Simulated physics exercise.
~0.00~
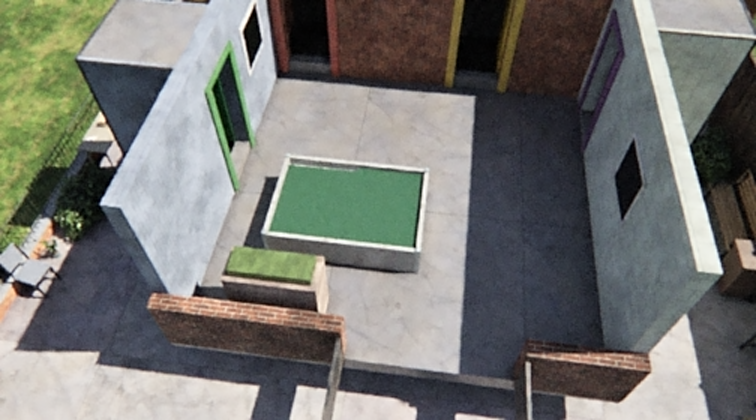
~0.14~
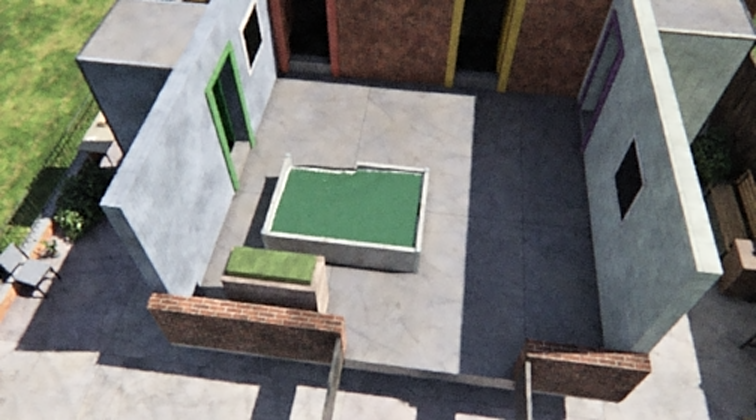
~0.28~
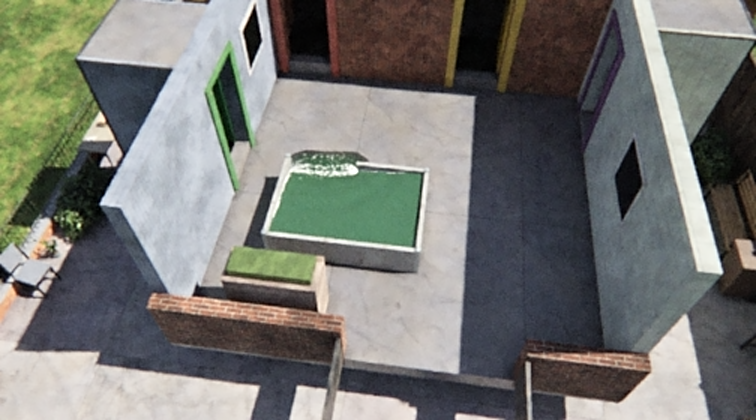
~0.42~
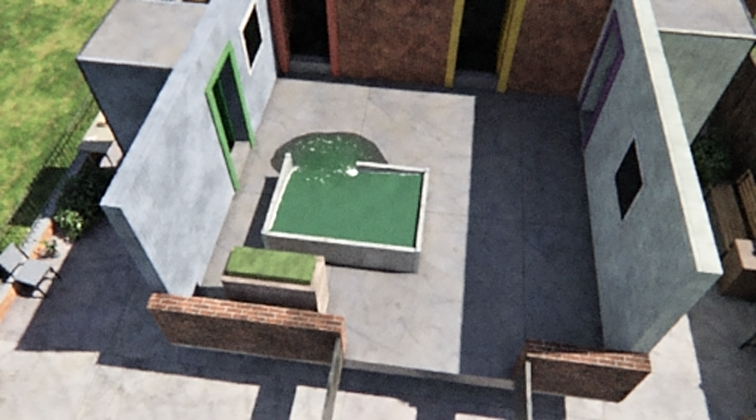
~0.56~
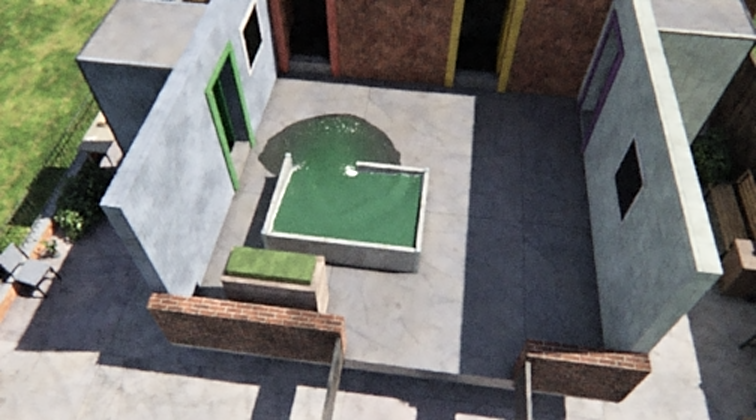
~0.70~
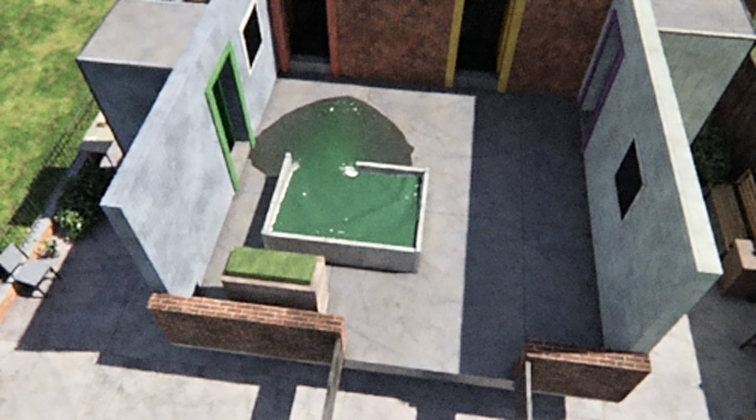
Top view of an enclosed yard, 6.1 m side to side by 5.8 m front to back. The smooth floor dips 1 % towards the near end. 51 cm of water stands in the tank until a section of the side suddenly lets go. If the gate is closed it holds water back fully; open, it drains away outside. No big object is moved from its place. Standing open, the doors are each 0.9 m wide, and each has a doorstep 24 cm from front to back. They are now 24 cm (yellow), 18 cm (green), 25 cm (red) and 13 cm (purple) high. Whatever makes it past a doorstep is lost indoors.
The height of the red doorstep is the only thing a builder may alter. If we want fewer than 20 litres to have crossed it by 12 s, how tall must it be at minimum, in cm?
It needs to be roughly 22 cm tall.
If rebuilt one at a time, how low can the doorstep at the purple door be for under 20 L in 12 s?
The purple one would have to be about 9.5 cm high.
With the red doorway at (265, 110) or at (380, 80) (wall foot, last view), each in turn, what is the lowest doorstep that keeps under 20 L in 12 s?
Minimums: About 14.5 cm and 15 cm.
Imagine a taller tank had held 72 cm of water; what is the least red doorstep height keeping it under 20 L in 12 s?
Some 33 cm.
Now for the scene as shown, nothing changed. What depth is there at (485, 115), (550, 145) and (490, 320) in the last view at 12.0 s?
3, 6 and 8 cm, respectively.
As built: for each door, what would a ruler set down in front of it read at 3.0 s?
Depth (cm): Yellow 6 / green 4 / red 23 / purple 0.
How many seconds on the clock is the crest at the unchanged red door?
2.4 s.
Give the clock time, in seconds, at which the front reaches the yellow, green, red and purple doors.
It gets to yellow after 2.0 s, green after 1.0 s, red after 1.1 s and purple after 3.6 s.
After 1.4 s water covers 25 % of the floor, deepest (28 cm) near (313, 175); 19 cm at the red door, 0 litres in over its 25 cm doorstep.
After 3.0 s water covers 35 % of the floor, deepest (24 cm) near (276, 107); 23 cm at the red door, 8 litres in over its 25 cm doorstep.
After 12.0 s water covers 95 % of the floor, deepest (10 cm) near (571, 372); 3 cm at the red door, 9 litres in over its 25 cm doorstep.
At the red door as built, the water arrived by 1.1 s and peaked near 30 cm at 2.4 s.
Run again over the same 12 s with other heights there, 28 litres in over 20 cm, 6 litres over 27 cm. The limit of 20 litres is kept from about 22 cm up.
